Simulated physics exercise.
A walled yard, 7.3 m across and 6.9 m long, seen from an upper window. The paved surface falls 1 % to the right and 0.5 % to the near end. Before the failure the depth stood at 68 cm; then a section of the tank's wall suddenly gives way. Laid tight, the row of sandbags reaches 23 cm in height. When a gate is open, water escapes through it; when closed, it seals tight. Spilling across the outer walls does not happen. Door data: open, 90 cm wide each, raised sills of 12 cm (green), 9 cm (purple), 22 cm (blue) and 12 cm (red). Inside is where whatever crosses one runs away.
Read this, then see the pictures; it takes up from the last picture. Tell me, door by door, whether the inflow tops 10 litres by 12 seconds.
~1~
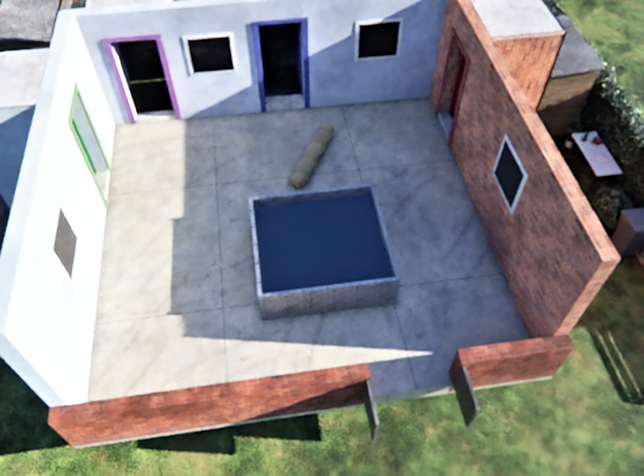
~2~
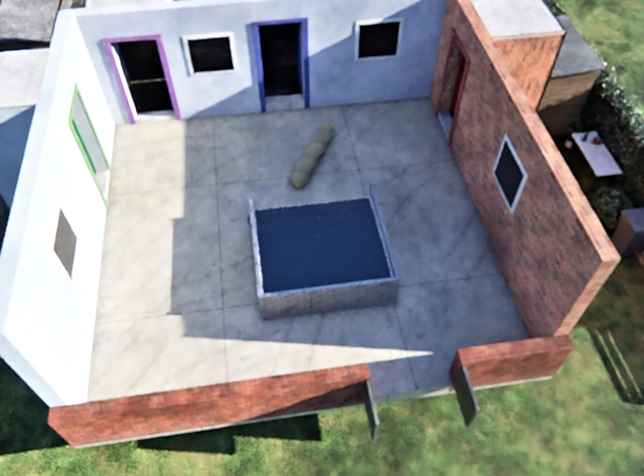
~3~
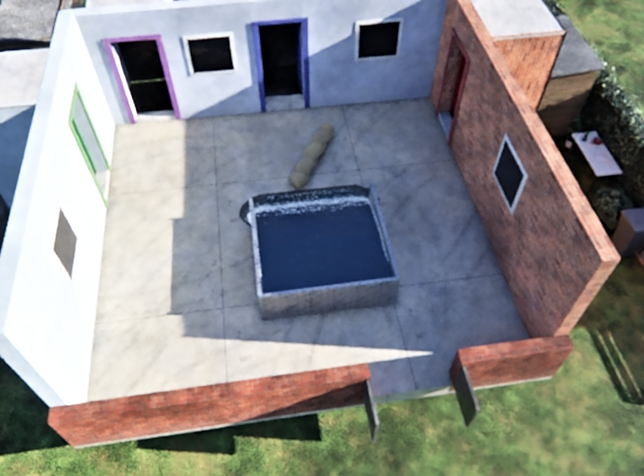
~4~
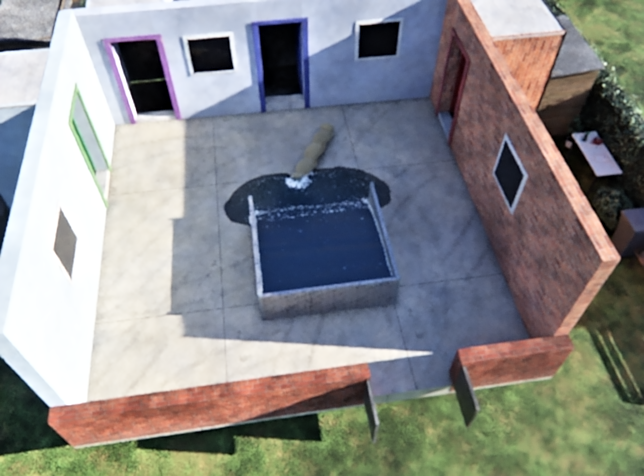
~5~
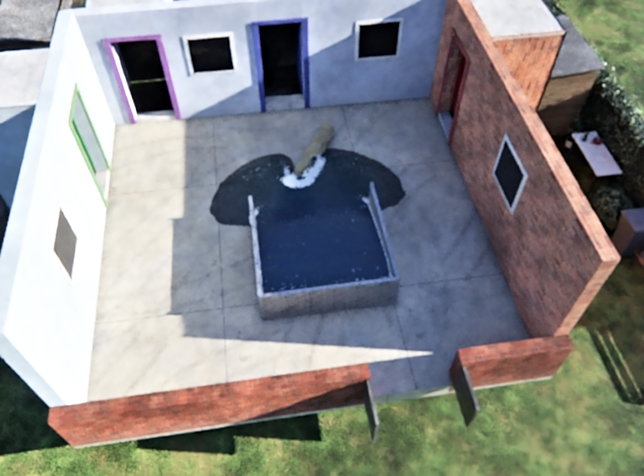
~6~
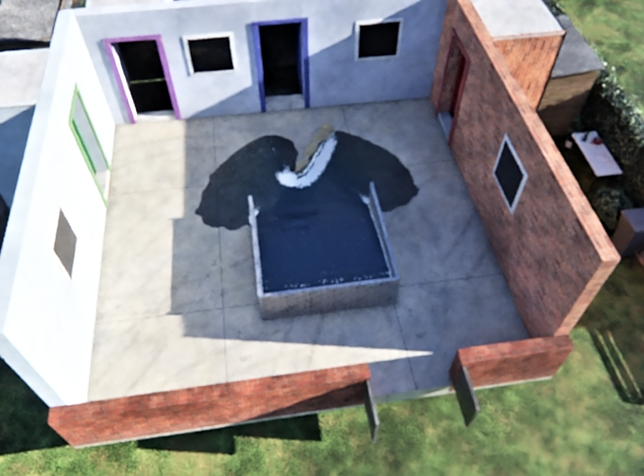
Result: For the green door I'd say within the limit, for the purple door I'd say above the limit, for the blue door I'd say within the limit, for the red door I'd say above the limit.
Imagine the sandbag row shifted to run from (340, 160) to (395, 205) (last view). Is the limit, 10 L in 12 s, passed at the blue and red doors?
Well, the blue one ends up more than allowed and the red one ends up more than allowed.
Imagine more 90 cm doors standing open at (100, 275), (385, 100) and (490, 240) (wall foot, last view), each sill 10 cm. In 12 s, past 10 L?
Result in order - not enough, more than that, not enough.
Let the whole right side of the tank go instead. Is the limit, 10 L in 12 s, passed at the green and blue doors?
Against that limit the green door gives a lower amount and the blue door gives a lower amount.
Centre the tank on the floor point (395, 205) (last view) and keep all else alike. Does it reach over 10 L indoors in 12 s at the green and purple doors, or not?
Against that limit: Green under, purple under.
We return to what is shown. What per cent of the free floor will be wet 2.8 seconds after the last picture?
I'd say around 50 %.
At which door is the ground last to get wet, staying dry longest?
Green.
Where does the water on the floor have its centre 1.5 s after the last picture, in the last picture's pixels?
The water's centre is around (314, 181).
Then, 0.7 s after the last picture water covers 30 % of the floor and is deepest (42 cm) near (304, 190); green door not reached, purple door not reached, blue door 13 cm at the sill, 0 L in, red door not reached.
Then, 1.5 s after the last picture water covers 40 % of the floor and is deepest (57 cm) near (425, 98); green door not reached, purple door 14 cm at the sill, 0 L in, blue door 21 cm at the sill, 0 L in, red door 21 cm at the sill, 0 L in.
Then, 2.8 s after the last picture water covers 50 % of the floor and is deepest (34 cm) near (429, 108); green door 7 cm at the sill, 0 L in, purple door 16 cm at the sill, 17 L in, blue door 12 cm at the sill, 0 L in, red door 29 cm at the sill, 91 L in.
Then, 6.3 s after the last picture water covers 90 % of the floor and is deepest (16 cm) near (531, 359); green door 5 cm at the sill, 0 L in, purple door 6 cm at the sill, 48 L in, blue door 9 cm at the sill, 1 L in, red door 12 cm at the sill, 205 L in.
Then, 11.3 s after the last picture water covers 95 % of the floor and is deepest (11 cm) near (294, 392); green door 2 cm at the sill, 0 L in, purple door 2 cm at the sill, 48 L in, blue door 4 cm at the sill, 1 L in, red door 5 cm at the sill, 205 L in.
